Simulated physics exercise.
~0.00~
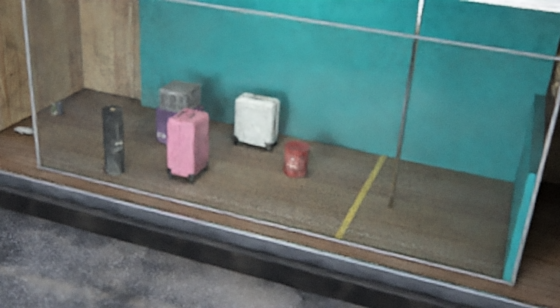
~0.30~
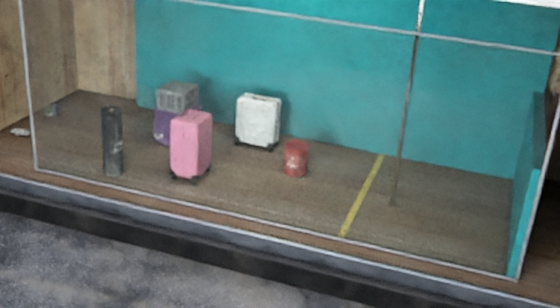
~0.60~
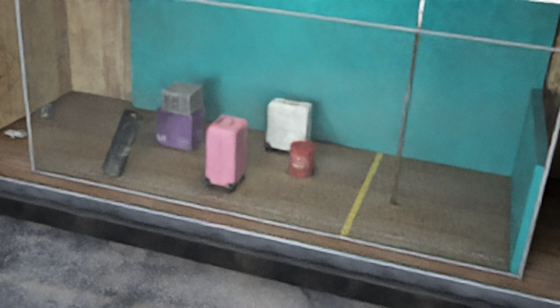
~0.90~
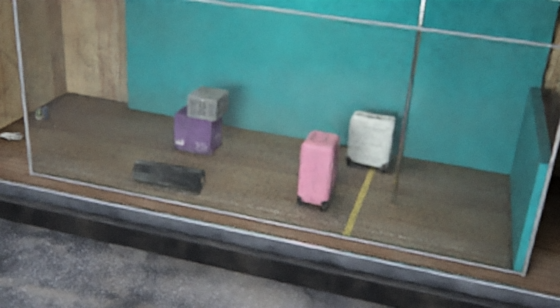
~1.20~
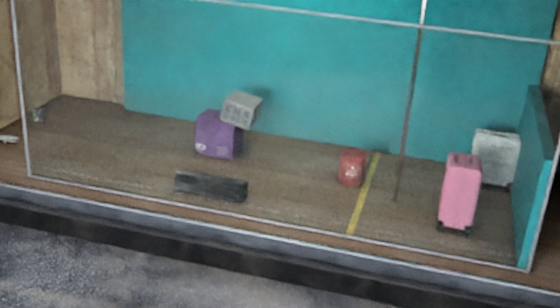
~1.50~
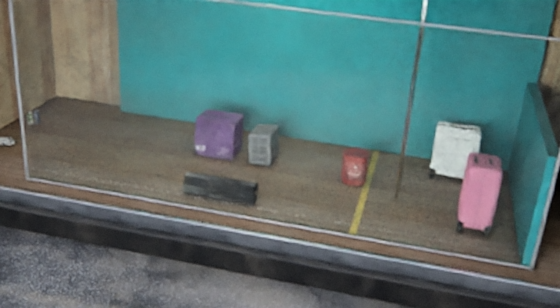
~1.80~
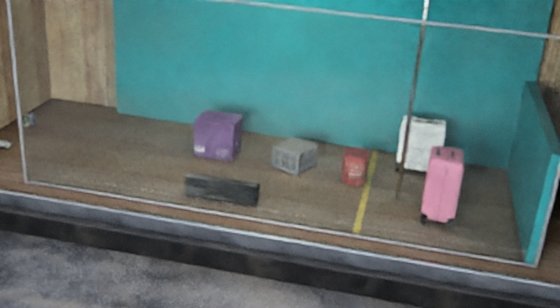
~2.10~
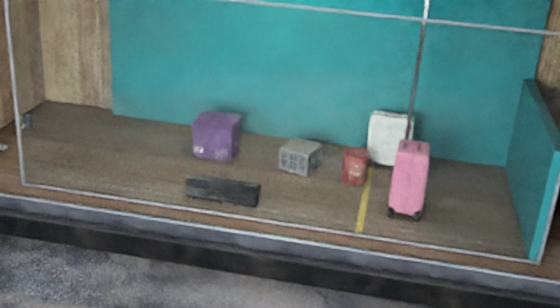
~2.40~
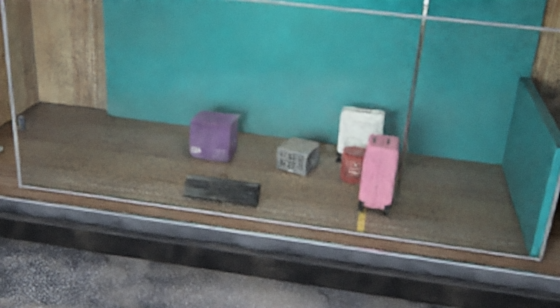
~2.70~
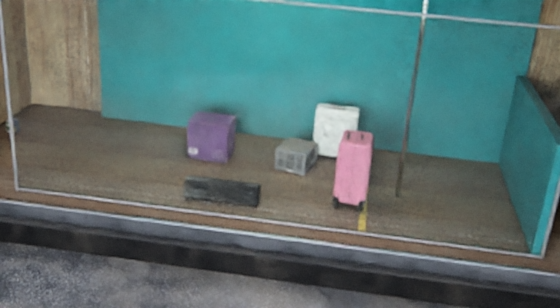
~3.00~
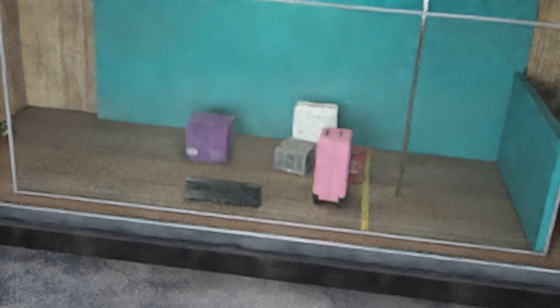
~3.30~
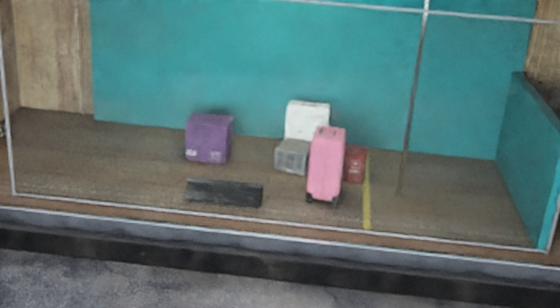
The clip opens on a glass-fronted bay where a pink wheeled case, a white wheeled case, a black roll, a red bucket and a grey crate atop a purple carton stand left of a yellow line. Everything starts shifting right, and the black roll leans and topples onto its side. The two cases roll across the line toward the right wall, while the crate tips off the carton and lands upside down beside it. The cases then roll back left, passing the bucket. They end left of the line near the crate, with the bucket also just short of it.
